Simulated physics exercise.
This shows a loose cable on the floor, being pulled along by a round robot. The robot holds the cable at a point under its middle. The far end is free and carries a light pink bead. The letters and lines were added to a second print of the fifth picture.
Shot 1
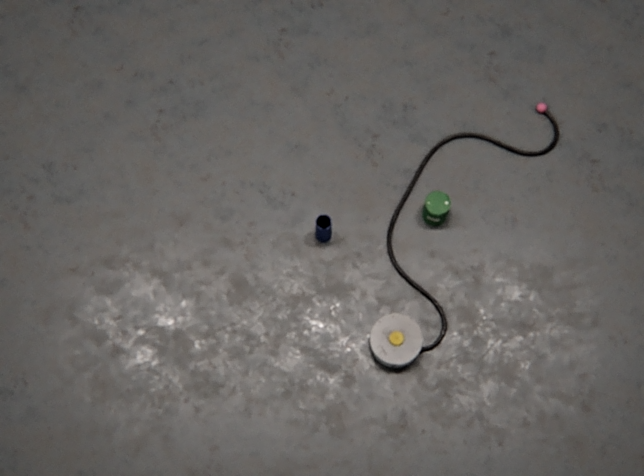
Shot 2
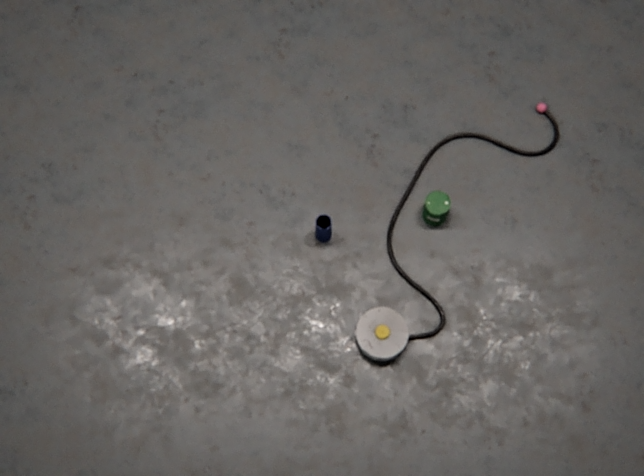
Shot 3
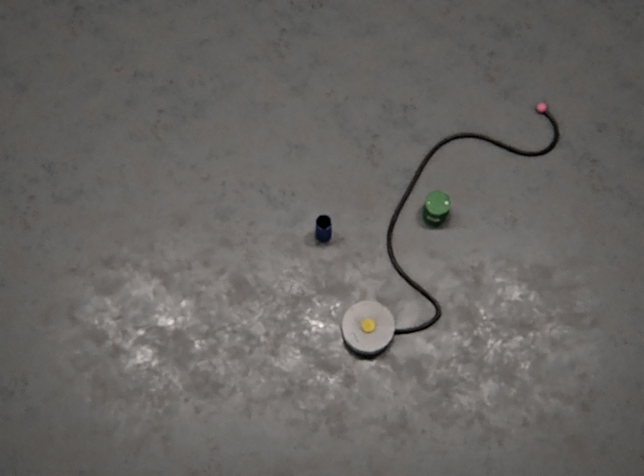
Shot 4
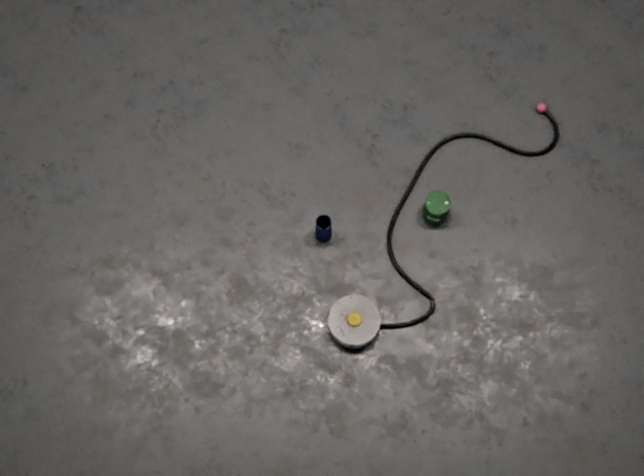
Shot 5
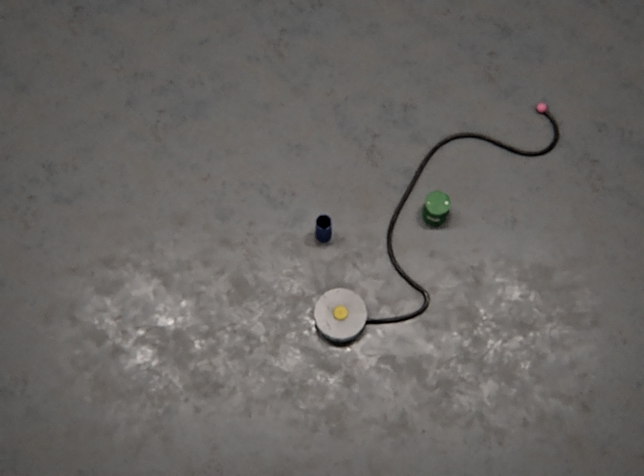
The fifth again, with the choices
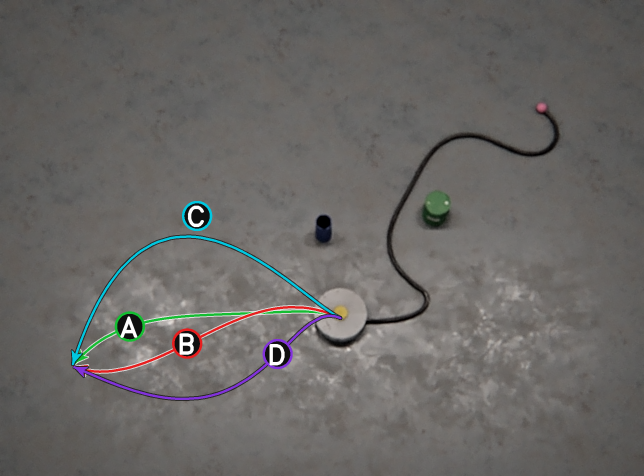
In the video, a round robot pulls one end of a loose dark cable slowly left and slightly up across a gray floor, while the pink-beaded far end, a green keg and a blue post stay still.
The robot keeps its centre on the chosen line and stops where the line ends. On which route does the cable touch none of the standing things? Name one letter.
Everything stays clear on B.
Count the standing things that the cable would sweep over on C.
It sweeps one.
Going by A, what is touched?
The blue post.
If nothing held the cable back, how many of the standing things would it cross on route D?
In all, one.
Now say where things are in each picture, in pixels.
Free end (542, 108); green keg (436, 209); blue post (324, 229), in the first frame.
Robot (382, 334); free end (542, 108), in the second frame.
Robot (368, 328); blue post (324, 229), in the third frame.
Robot (354, 322); green keg (436, 209), in the fourth frame.
Robot (341, 316); free end (542, 108); green keg (436, 209); blue post (324, 229), in the fifth frame.
On the marked copy, A from (340, 318) via (200, 315) to (75, 363); B from (340, 318) via (205, 335) to (74, 367); C from (340, 318) via (189, 236) to (73, 364); D from (340, 318) via (218, 394) to (74, 367).
Following B. Soon after the start, robot (240, 316), middle of the cable (412, 185), free end (542, 108).
Later, robot (141, 361), middle of the cable (350, 241), free end (532, 126).
In the end, robot (70, 364), middle of the cable (296, 270), free end (485, 157); nothing has been touched.
As for the rest, A meets the blue post; C meets the blue post; D meets the green keg.
